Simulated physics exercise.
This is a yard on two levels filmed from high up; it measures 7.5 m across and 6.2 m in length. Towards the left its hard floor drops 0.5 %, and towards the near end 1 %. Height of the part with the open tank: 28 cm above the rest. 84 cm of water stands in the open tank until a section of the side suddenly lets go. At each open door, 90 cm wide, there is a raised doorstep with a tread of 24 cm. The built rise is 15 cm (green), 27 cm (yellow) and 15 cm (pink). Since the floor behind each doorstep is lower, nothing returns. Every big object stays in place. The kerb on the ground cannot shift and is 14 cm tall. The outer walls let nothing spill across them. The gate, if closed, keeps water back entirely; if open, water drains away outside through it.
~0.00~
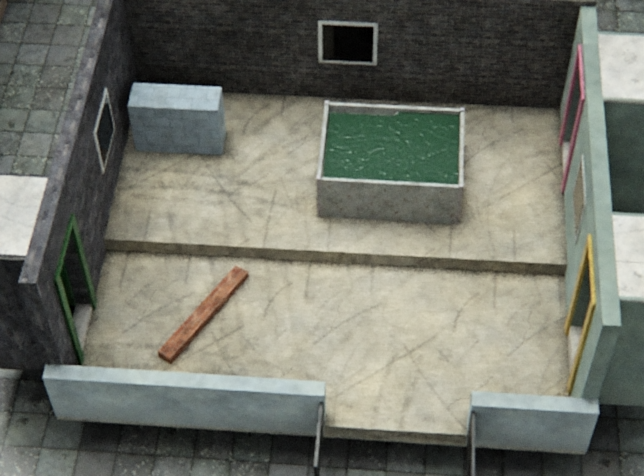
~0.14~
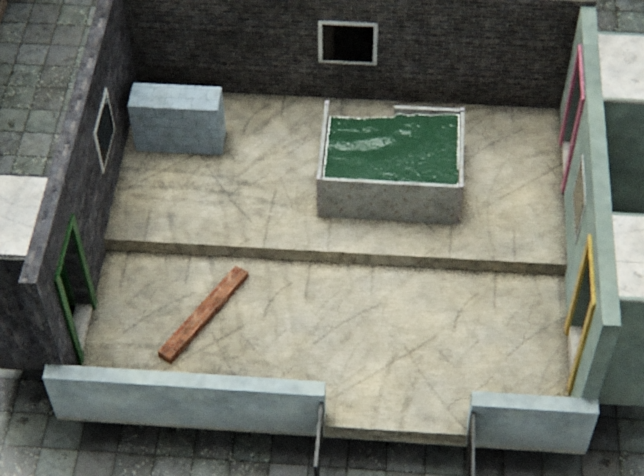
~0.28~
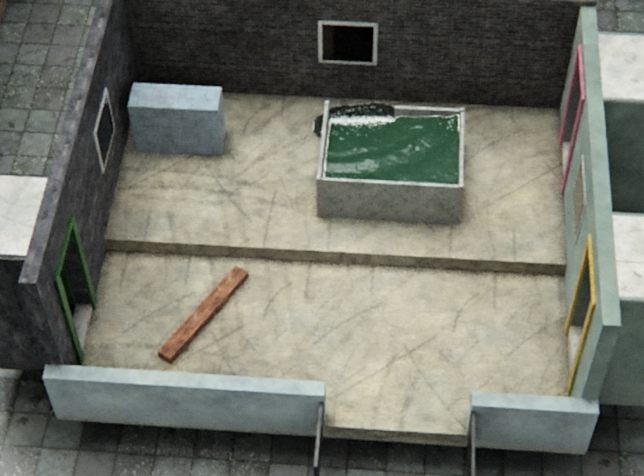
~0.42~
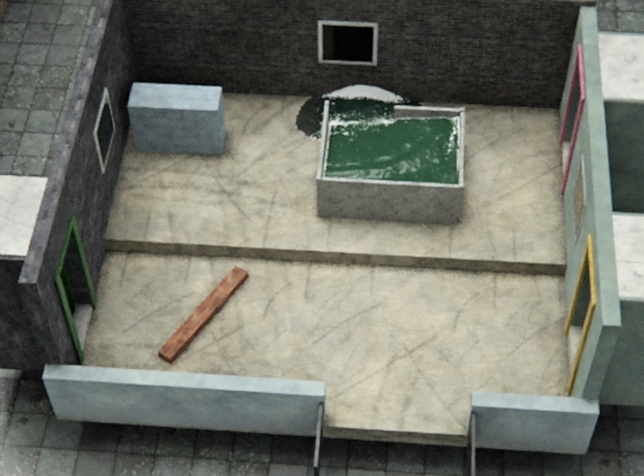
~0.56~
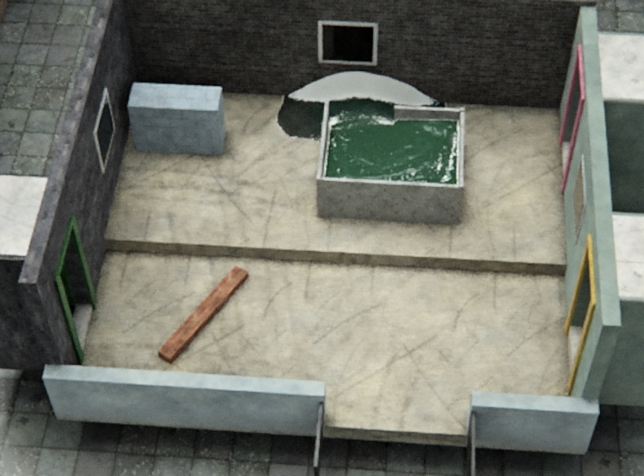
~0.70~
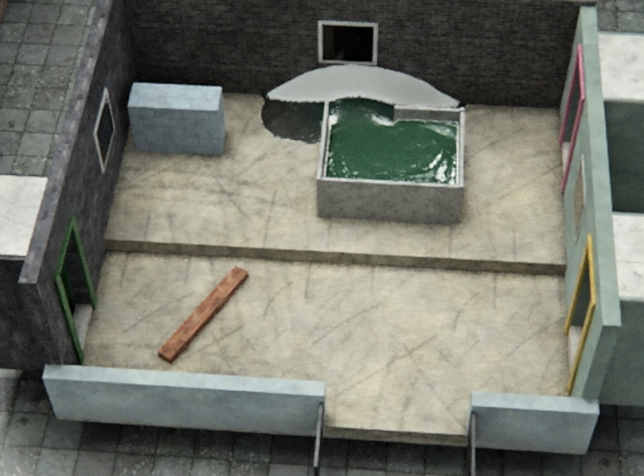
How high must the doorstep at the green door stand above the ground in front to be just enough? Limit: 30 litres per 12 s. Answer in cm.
6.5 cm.
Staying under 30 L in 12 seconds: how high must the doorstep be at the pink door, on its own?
Pink: Roughly 18 cm.
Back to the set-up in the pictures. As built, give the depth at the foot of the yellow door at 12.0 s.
About 5.5 centimetres.
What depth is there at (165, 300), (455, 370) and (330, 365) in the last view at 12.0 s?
In that order: 10, 6 and 8 cm.
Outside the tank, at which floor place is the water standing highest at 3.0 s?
At about pixel (173, 123).
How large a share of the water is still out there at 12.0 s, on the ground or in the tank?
About 82 in every hundred.
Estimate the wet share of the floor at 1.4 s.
Wet share: Near 15 %.
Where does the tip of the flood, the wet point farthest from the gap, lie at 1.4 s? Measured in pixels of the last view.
Pixel close to (139, 91).
After 1.4 s water covers 15 % of the floor, deepest (60 cm) near (360, 102); it has not reached the green door.
After 3.0 s water covers 45 % of the floor, deepest (43 cm) near (173, 123); it has not reached the green door.
After 12.0 s water covers 95 % of the floor, deepest (15 cm) near (74, 396); 10 cm at the green door, 0 litres in over its 15 cm doorstep.
At the green door as built, the water arrived by 3.2 s and peaked near 11 cm at 6.0 s.
With a doorstep of 5.5 cm, 48 litres would have come in within the 12 s; with 7.5 cm, 16 litres. So under 30 litres takes about 6.5 cm.
